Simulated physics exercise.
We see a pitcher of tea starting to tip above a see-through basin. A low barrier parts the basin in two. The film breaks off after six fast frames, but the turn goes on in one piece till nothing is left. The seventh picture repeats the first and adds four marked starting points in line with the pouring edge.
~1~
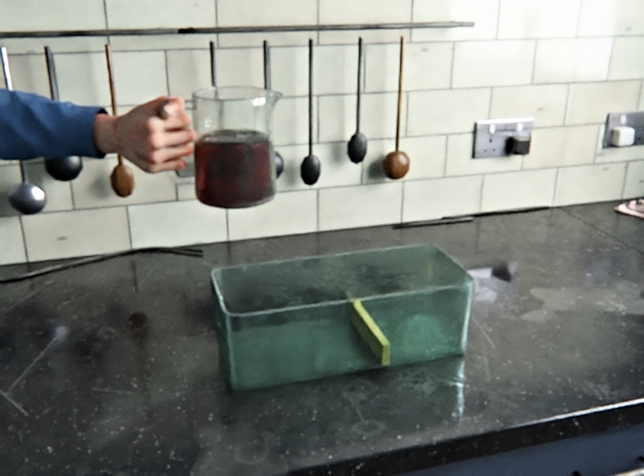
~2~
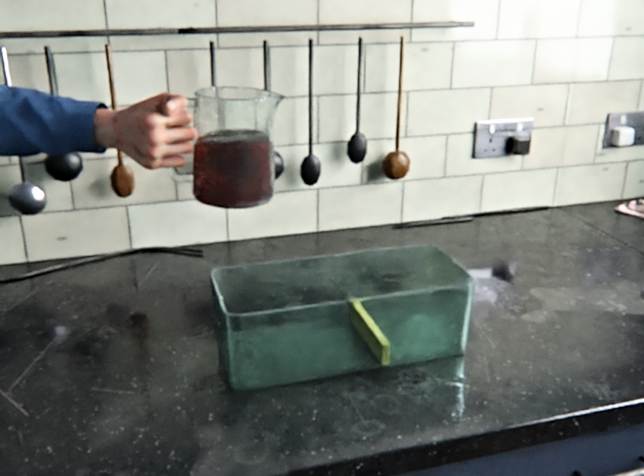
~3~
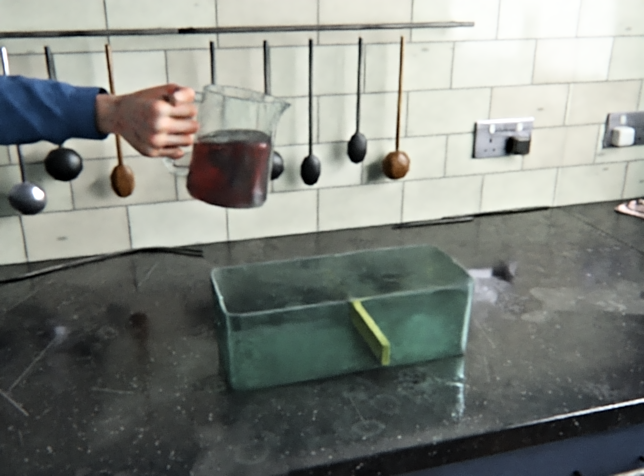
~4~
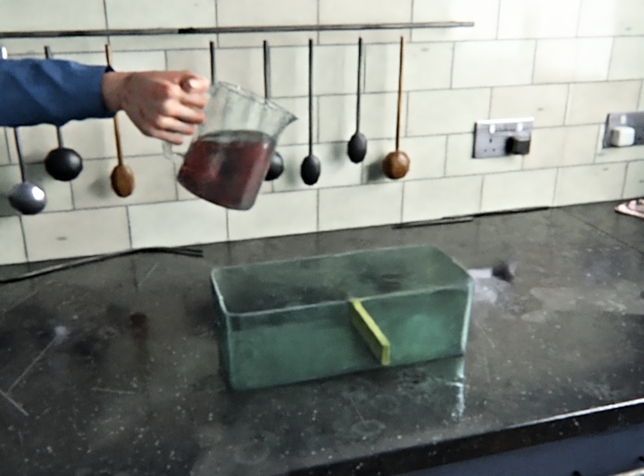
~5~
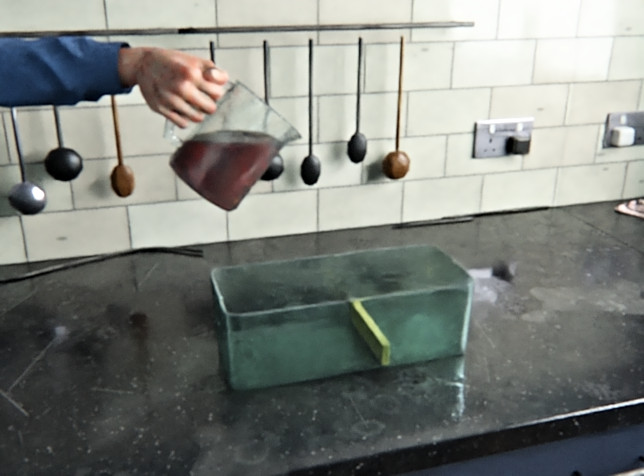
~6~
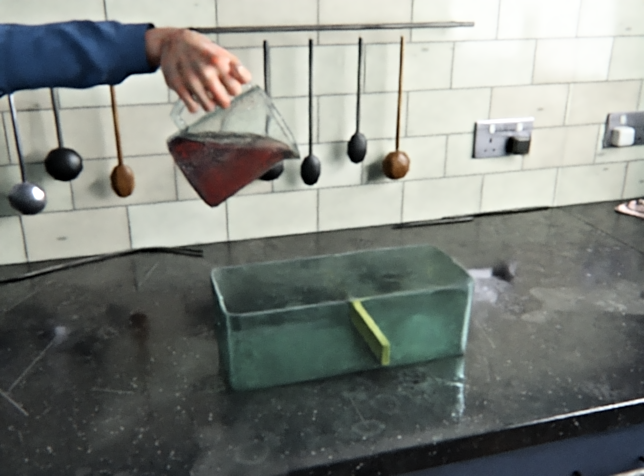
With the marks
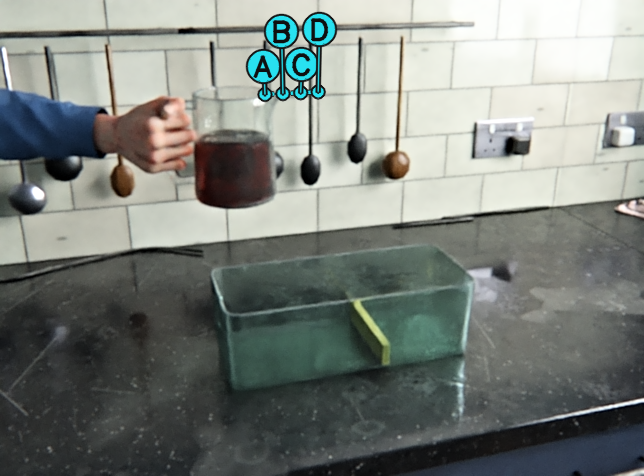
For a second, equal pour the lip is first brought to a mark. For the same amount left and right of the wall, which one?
Best: D.
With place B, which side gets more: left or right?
The left one.
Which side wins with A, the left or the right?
The left side.
In cyan, A at (265, 94); B at (282, 93); C at (300, 92); D at (318, 91).
With A, about 78 % ends left of the wall and 14 % right of it; 8 % is lost outside.
With B, about 84 % ends left of the wall and 9 % right of it; 7 % is lost outside.
With C, about 79 % ends left of the wall and 12 % right of it; 9 % is lost outside.
With D, about 54 % ends left of the wall and 43 % right of it; 3 % is lost outside.
